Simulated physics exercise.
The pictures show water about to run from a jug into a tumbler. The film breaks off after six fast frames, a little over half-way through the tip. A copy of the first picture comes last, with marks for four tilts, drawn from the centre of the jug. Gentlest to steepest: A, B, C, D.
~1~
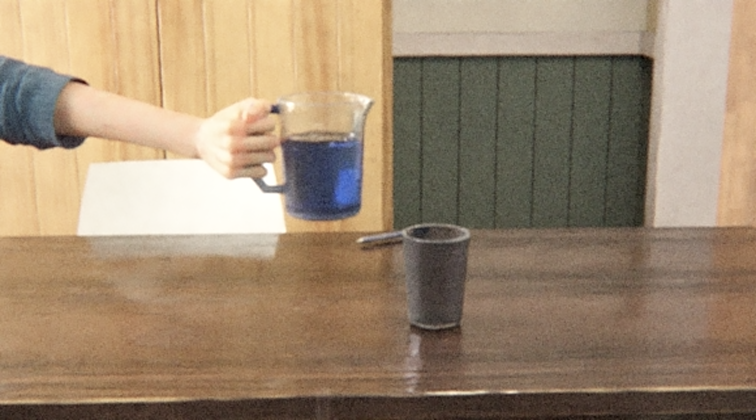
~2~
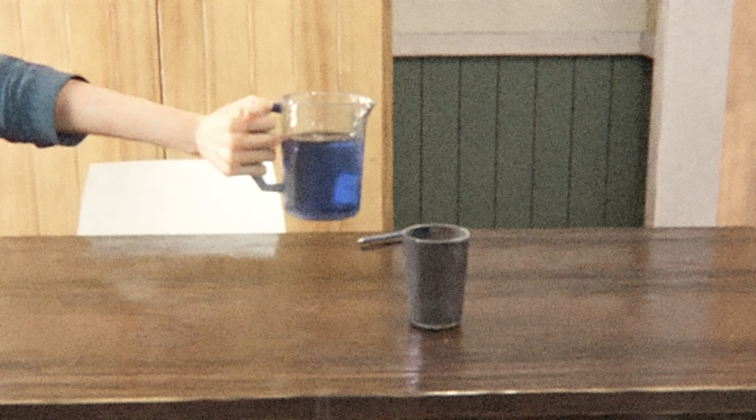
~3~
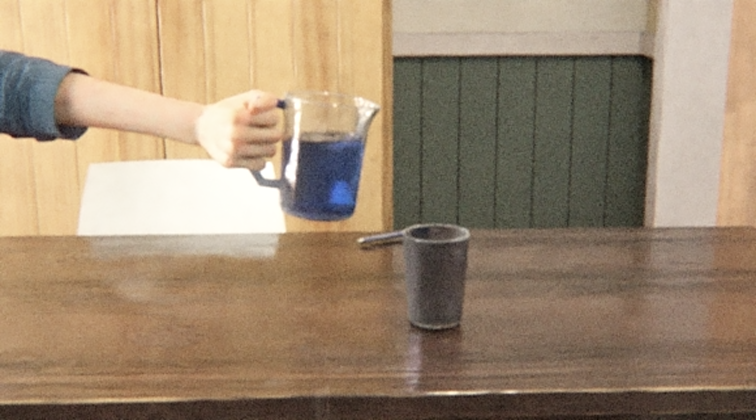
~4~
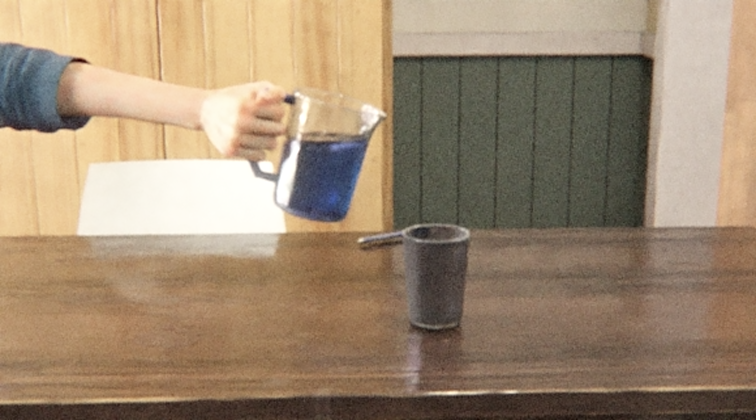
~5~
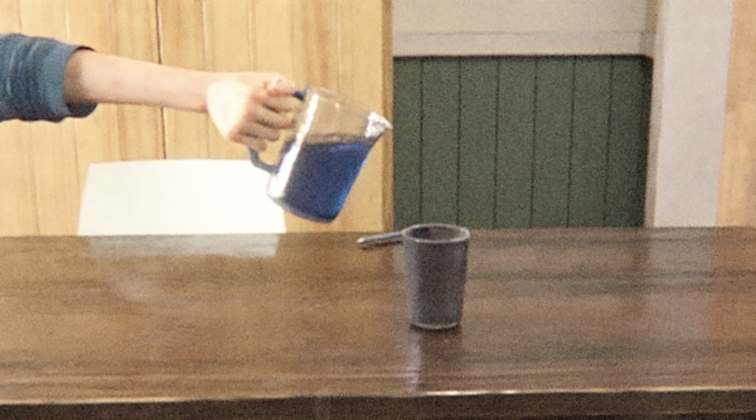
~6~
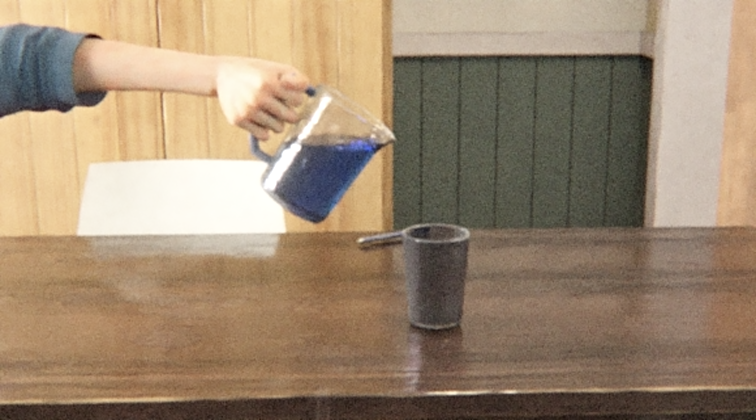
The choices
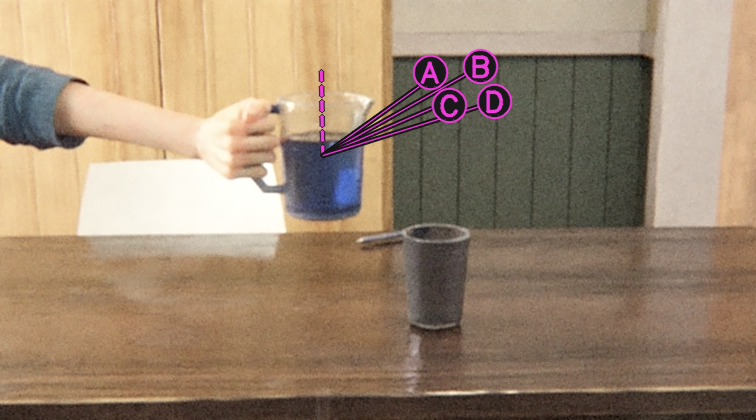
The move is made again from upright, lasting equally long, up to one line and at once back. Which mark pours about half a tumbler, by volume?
Mark C does it best.
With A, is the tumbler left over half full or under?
Under half.
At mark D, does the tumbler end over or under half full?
Over.
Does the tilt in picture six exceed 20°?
Yes, it does.
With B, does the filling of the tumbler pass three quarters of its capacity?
No, it does not.
In magenta, A at (419, 86); B at (465, 74); C at (431, 108); D at (478, 106).
For mark A, the tumbler ends with about 18 % of what it can hold.
For mark B, the tumbler ends with about 31 % of what it can hold.
For mark C, the tumbler ends with about 49 % of what it can hold.
For mark D, the tumbler ends with about 68 % of what it can hold.
